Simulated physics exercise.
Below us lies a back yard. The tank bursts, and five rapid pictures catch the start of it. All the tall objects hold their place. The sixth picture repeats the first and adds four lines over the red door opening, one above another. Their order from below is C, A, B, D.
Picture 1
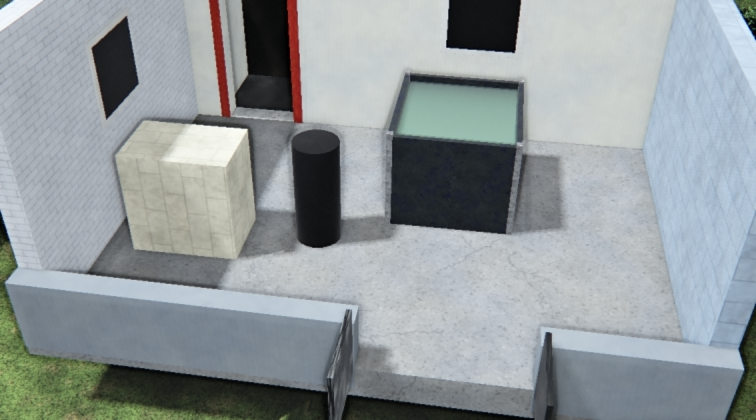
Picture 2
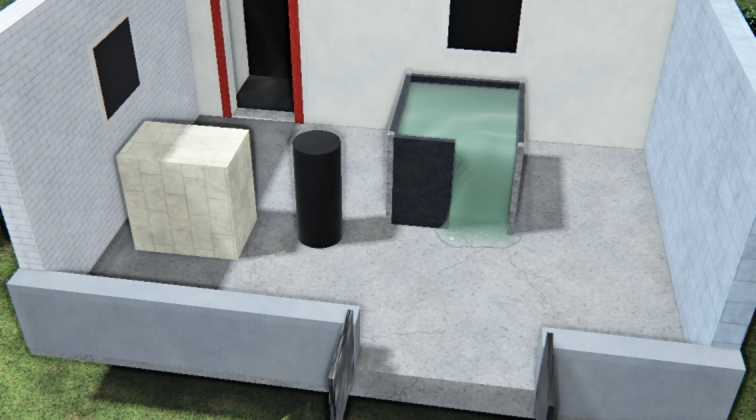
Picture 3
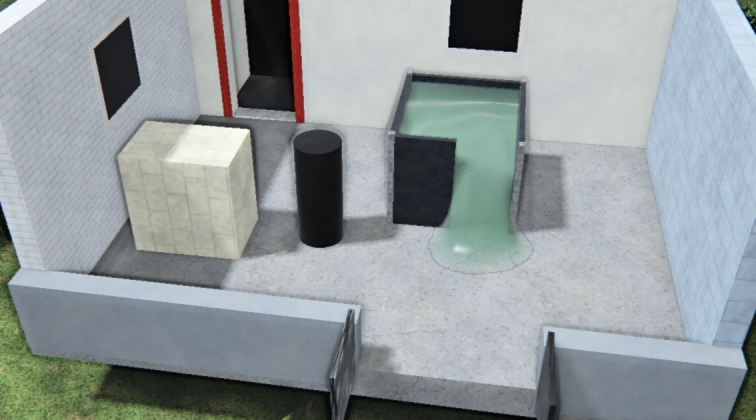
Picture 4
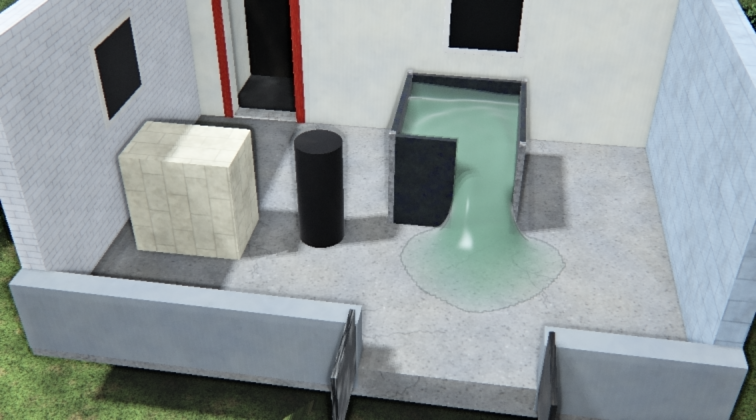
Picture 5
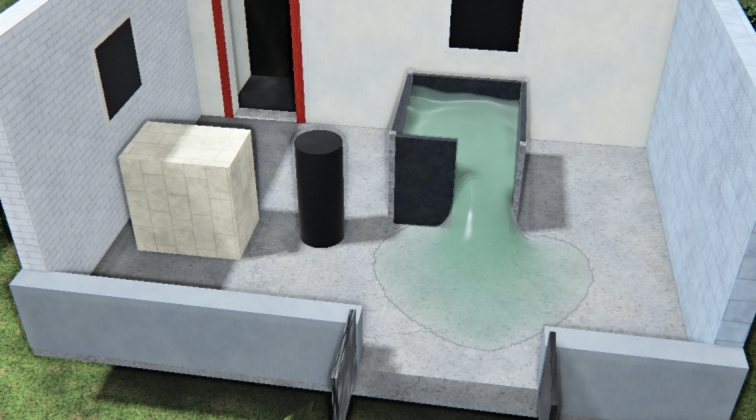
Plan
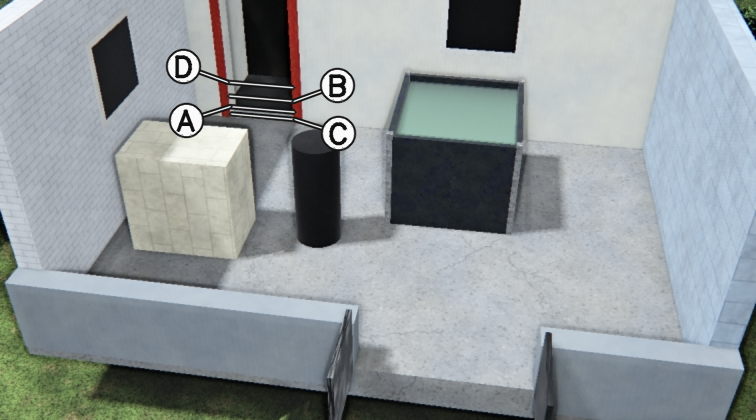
Pale green water rests in a dark tank, then pours out through an opening at the front right and spreads in a widening, rounded pool across the grey paving, the level in the tank dropping. The walled back yard is seen from above, the view almost still. A cream block and black cylinder stand unmoved at left, near a red-framed doorway, behind an open gate.
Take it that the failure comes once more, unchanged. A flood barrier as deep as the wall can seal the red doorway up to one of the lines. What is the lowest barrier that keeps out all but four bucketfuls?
C will do.
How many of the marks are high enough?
All four.
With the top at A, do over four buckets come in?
No.
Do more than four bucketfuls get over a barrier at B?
No.
In white, A at (262, 109); B at (261, 98); C at (262, 116); D at (260, 84); from the bottom up C, A, B, D.
If A is chosen, nothing gets over.
If B is chosen, nothing gets over.
If C is chosen, a splash gets over, under a bucket.
If D is chosen, nothing gets over.
